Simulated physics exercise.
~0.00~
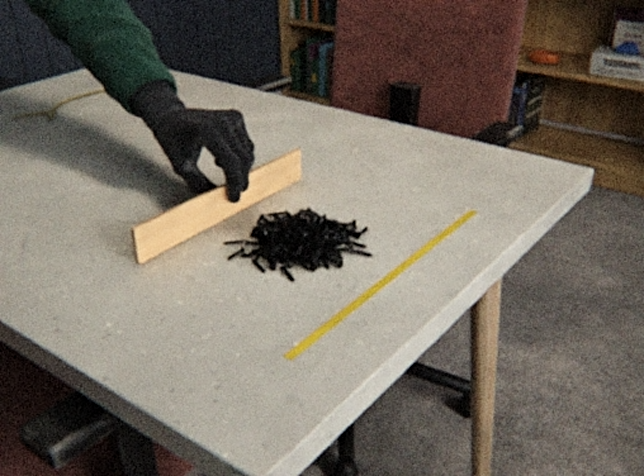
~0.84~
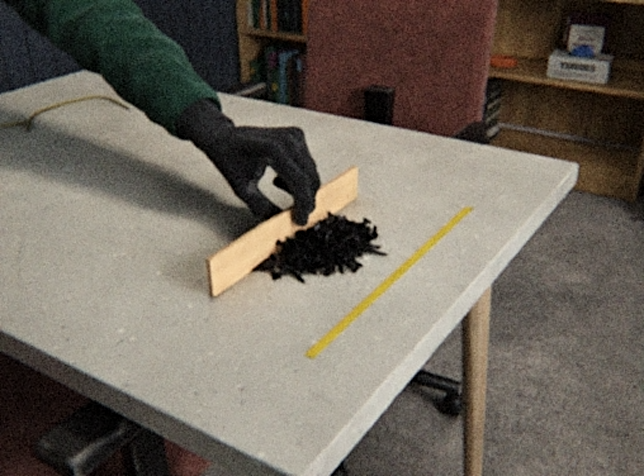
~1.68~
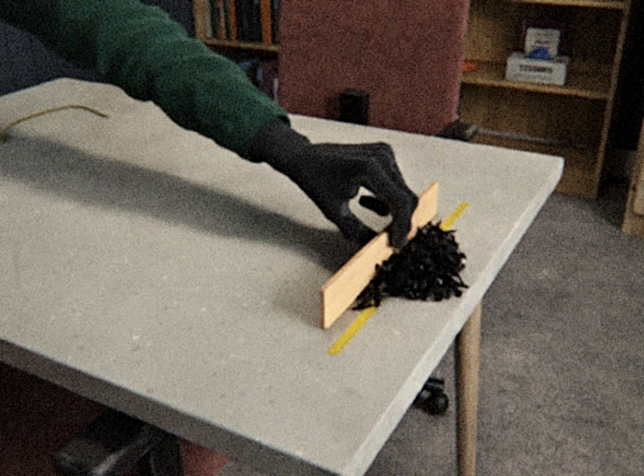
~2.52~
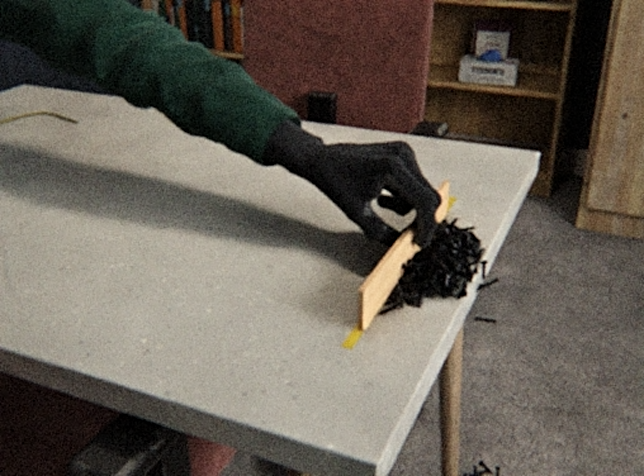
A black-gloved hand in a green sleeve held a strip of wood upright and pushed a loose heap of small black pieces rightward across a table, stopping at the yellow tape, with about a quarter of the heap over the edge.
